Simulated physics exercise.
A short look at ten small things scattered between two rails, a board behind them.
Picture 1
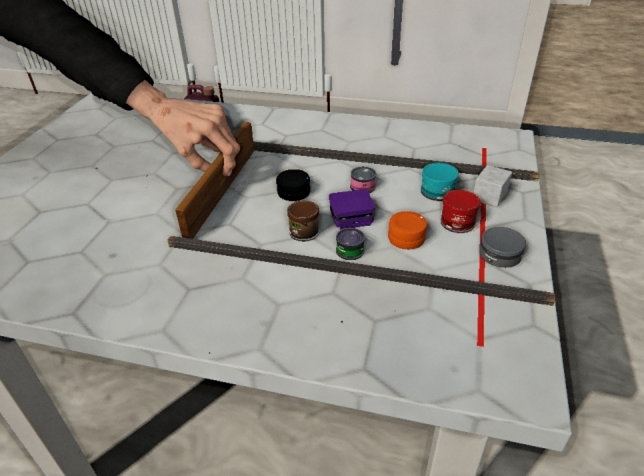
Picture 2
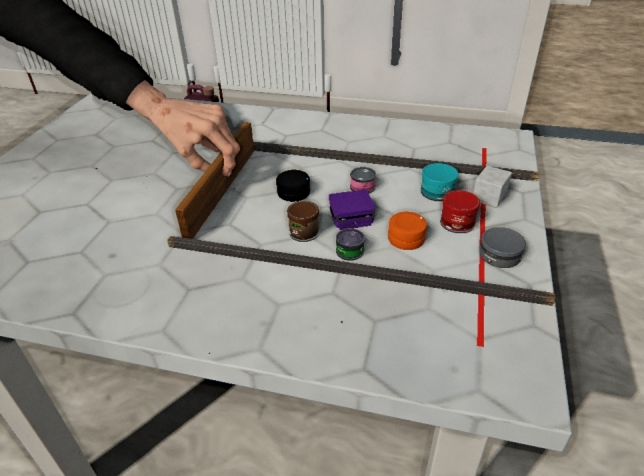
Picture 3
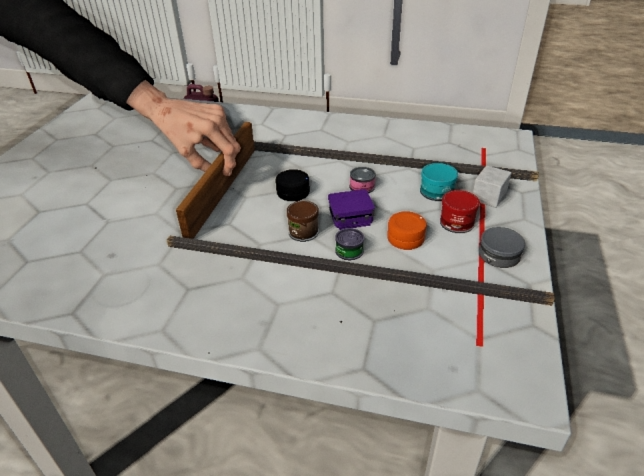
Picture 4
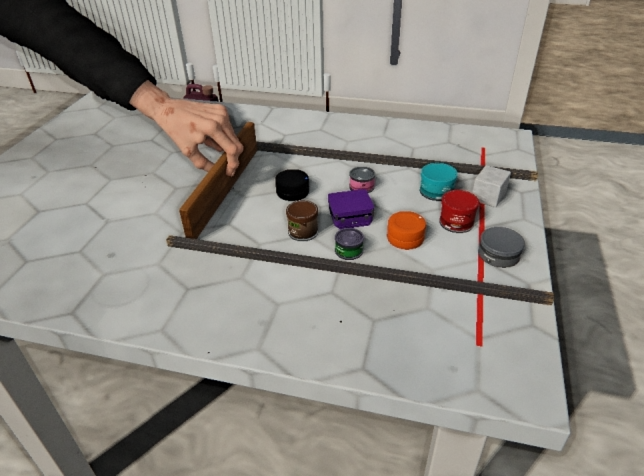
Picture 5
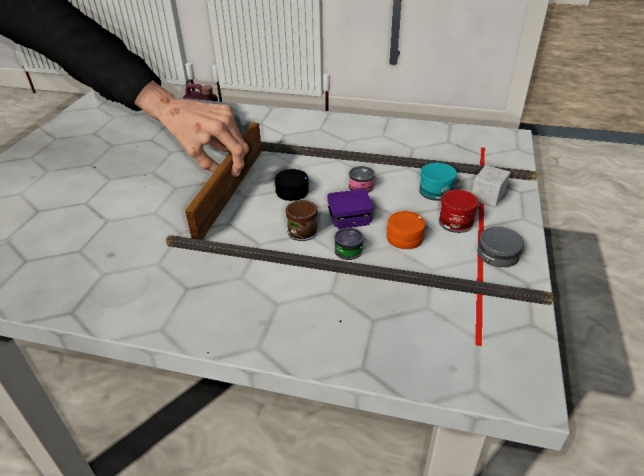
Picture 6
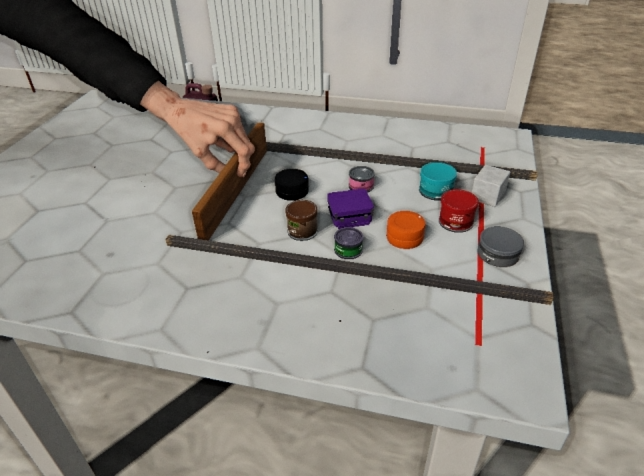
A hand in a dark sleeve grips a wooden board at the left of a white hexagon-tiled table, seen from above at an angle. Between two dark rails sit black, brown, pink, purple and green-and-purple items, then orange, turquoise and red ones, with a white block and grey tub by a red line at right. The hand slides the board slightly rightward, while the small things stay still.
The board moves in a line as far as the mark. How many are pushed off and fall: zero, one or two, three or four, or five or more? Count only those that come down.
The number that fall off is one or two.
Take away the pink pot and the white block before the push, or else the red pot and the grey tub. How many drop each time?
First 1, then 1.
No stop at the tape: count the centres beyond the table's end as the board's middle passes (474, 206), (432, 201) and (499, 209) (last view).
Place by place, 2, 0 and 5.
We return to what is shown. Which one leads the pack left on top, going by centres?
It is the red pot.
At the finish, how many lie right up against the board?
4 of them.
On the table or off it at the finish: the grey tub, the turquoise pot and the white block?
The grey tub tumbles off, the turquoise pot survives, the white block goes over.
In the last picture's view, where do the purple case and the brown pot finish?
First (516, 230), then (500, 248).
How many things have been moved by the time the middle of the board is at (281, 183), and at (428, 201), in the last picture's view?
1 and 10.
Soon after, none off yet; grey tub at rest near (500, 247); white block at rest near (490, 186); red pot at rest near (458, 211).
Then, none off yet; grey tub moved a little near (523, 249); white block moved about its own width near (514, 189); red pot moved about its own width near (498, 210).
By the end, the number that fall off is one or two; fallen, white block and grey tub.
